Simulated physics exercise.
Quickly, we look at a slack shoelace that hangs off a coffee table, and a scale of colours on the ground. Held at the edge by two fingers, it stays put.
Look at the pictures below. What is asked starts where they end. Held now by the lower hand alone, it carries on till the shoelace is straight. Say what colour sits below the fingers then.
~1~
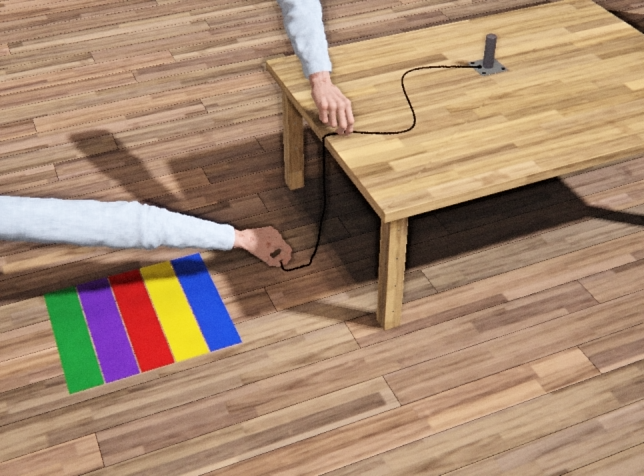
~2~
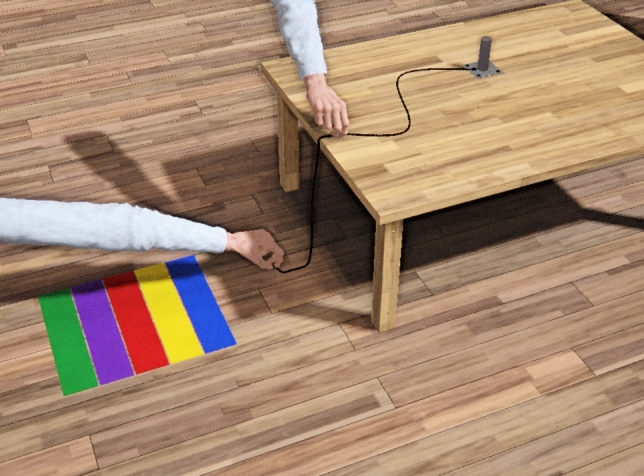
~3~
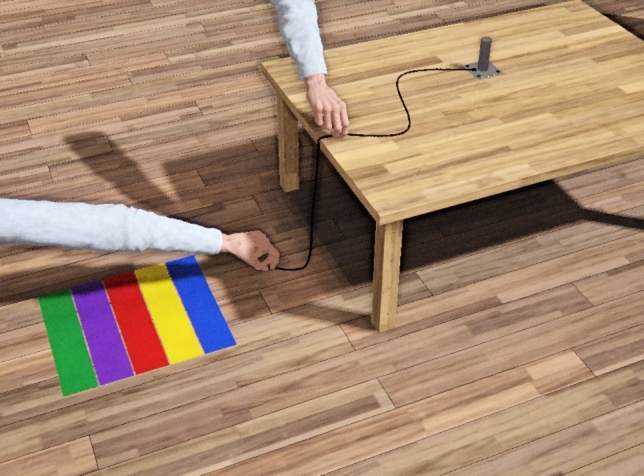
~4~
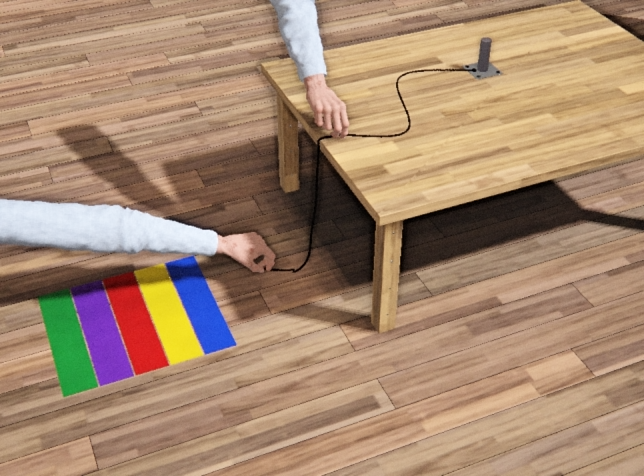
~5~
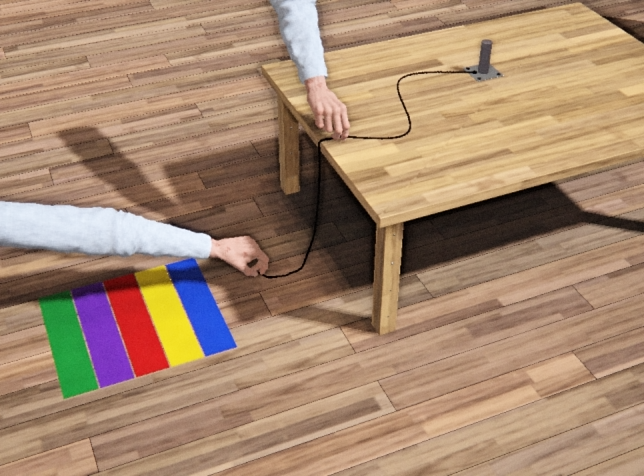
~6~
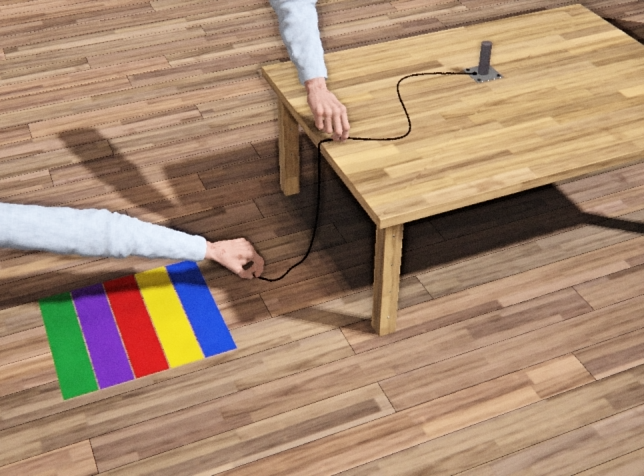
It is purple.
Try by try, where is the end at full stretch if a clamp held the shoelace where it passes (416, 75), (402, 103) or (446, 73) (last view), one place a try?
In order: (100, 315), then (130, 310), then (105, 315).
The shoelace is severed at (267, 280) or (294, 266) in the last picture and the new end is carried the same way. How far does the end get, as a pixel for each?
Around (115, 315) for the first cut and around (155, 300) for the second.
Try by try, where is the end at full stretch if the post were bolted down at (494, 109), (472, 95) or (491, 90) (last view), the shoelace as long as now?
Close to (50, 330), (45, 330) and (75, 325) in that order.
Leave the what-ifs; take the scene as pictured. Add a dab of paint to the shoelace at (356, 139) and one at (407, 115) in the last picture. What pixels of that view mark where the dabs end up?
They finish close to (286, 161) and close to (360, 119).
Soon after, end near (164, 300); over yellow.
After that, end near (119, 312); over red.
At the stop, end near (92, 319); over purple. The purple one.
